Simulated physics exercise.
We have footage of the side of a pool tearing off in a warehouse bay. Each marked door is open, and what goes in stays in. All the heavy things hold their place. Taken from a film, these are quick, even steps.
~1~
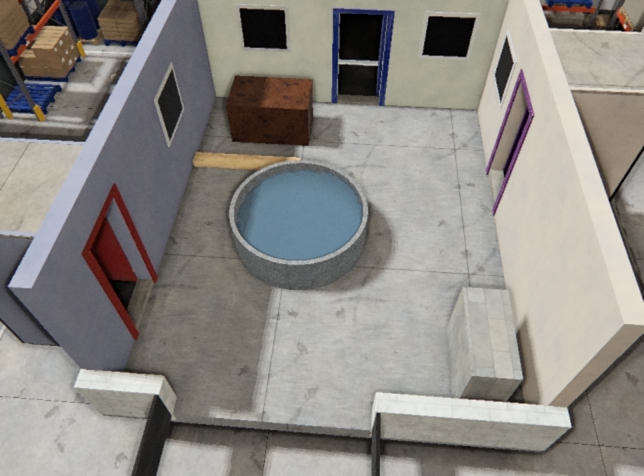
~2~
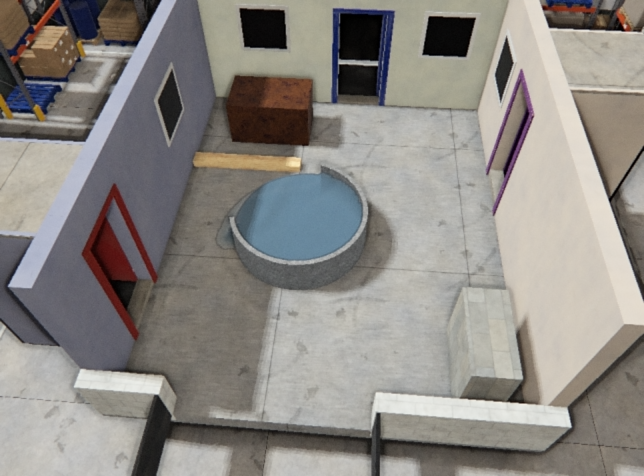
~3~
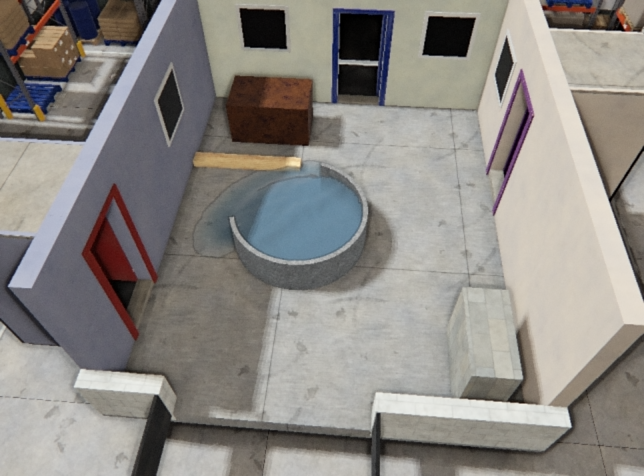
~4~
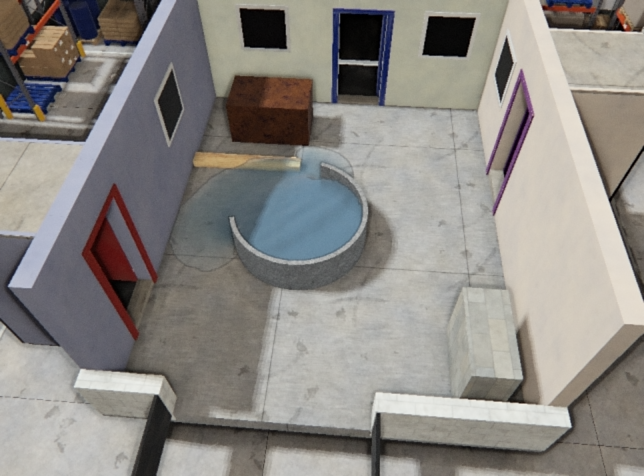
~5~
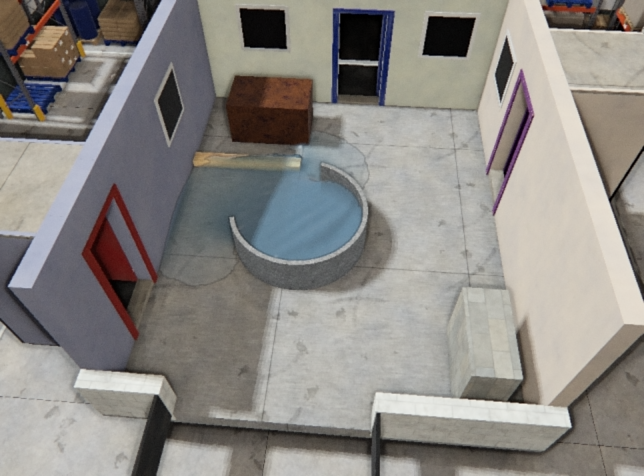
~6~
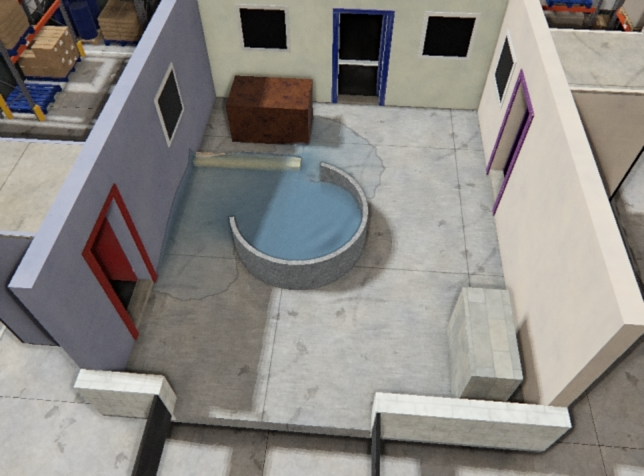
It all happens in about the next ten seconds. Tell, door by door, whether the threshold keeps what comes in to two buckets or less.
The blue door will count as flooded. The red door will not count as flooded. The purple door will not count as flooded.
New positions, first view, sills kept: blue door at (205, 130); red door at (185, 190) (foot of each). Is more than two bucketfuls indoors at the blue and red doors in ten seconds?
The blue door overflows, and the red door overflows.
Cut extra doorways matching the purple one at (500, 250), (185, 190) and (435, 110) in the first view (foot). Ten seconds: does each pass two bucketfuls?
Door one stays inside the limit, door two breaks the limit, door three stays inside the limit.
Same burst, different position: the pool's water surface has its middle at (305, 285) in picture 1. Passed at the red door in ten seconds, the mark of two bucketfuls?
Checking the red door, it surpasses the cutoff.
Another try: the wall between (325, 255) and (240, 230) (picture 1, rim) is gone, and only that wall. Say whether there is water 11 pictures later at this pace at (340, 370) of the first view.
Answer: Soaked.
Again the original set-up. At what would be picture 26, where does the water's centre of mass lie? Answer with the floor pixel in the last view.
Somewhere near (267, 190).
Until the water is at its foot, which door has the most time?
Door: The purple one.
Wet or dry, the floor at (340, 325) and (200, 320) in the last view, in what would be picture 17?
The first spot is bone-dry and the second inundated.
A moment on, water covers 30 % of the floor; the blue door under two buckets in, the red door wet at the sill, nothing in, the purple door not reached.
Next, water covers 40 % of the floor; the blue door over two buckets in, the red door wet at the sill, nothing in, the purple door not reached.
Then, water covers 60 % of the floor; the blue door over two buckets in, the red door wet at the sill, nothing in, the purple door not reached.
Later, water covers 75 % of the floor; the blue door over two buckets in, the red door wet at the sill, nothing in, the purple door wet at the sill, nothing in.
In the end, water covers 95 % of the floor; the blue door far over two buckets in, the red door wet at the sill, nothing in, the purple door wet at the sill, nothing in.
